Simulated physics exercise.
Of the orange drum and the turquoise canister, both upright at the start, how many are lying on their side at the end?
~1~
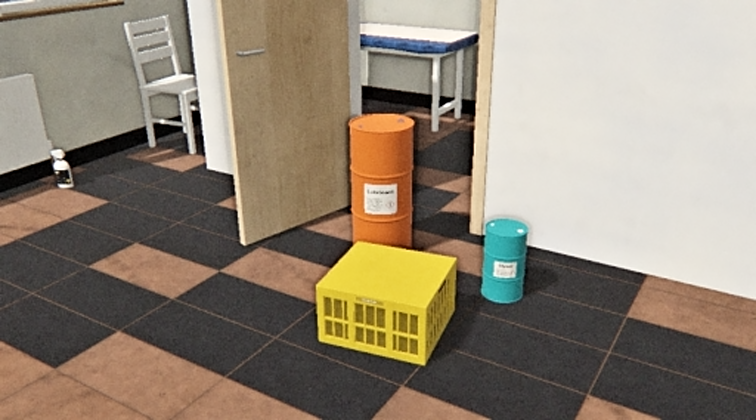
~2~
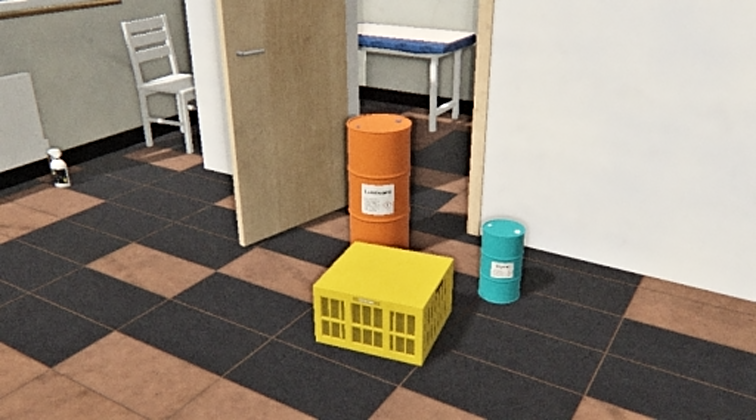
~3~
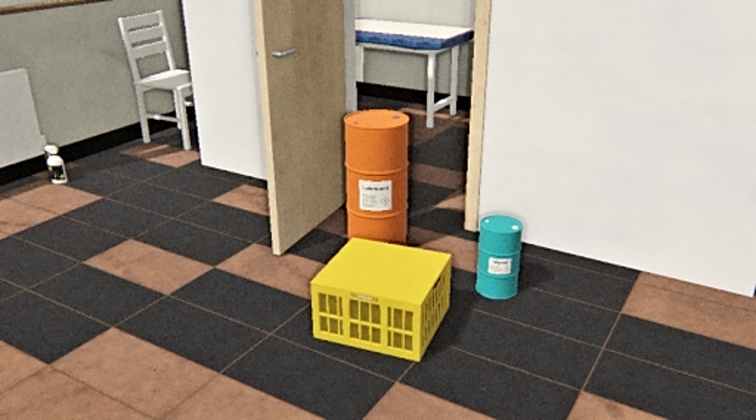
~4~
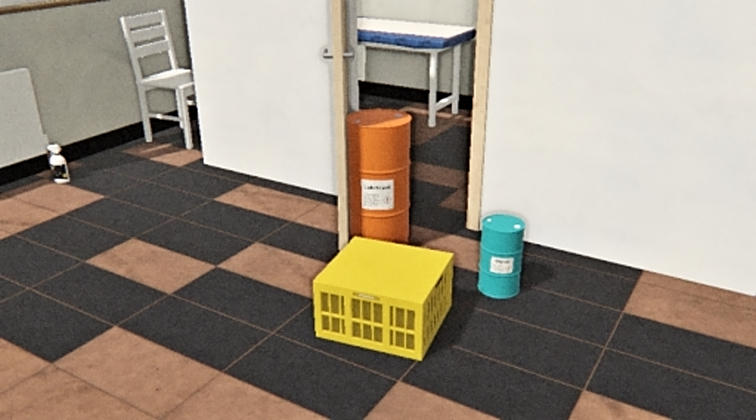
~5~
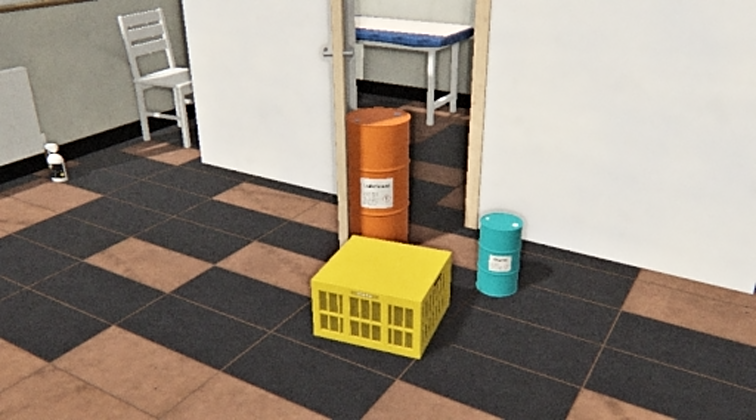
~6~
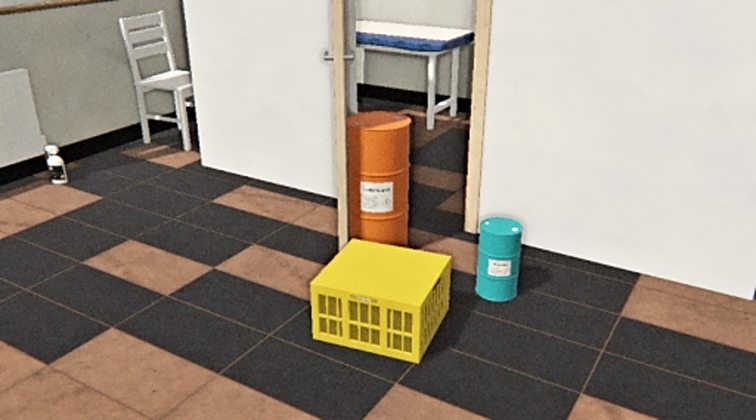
None of them are. The orange drum and the turquoise canister are both still standing upright when the door has come to rest.
Wooden door swinging partway toward closed and stopping at the orange drum, still ajar, with the turquoise canister and yellow crate unmoved.
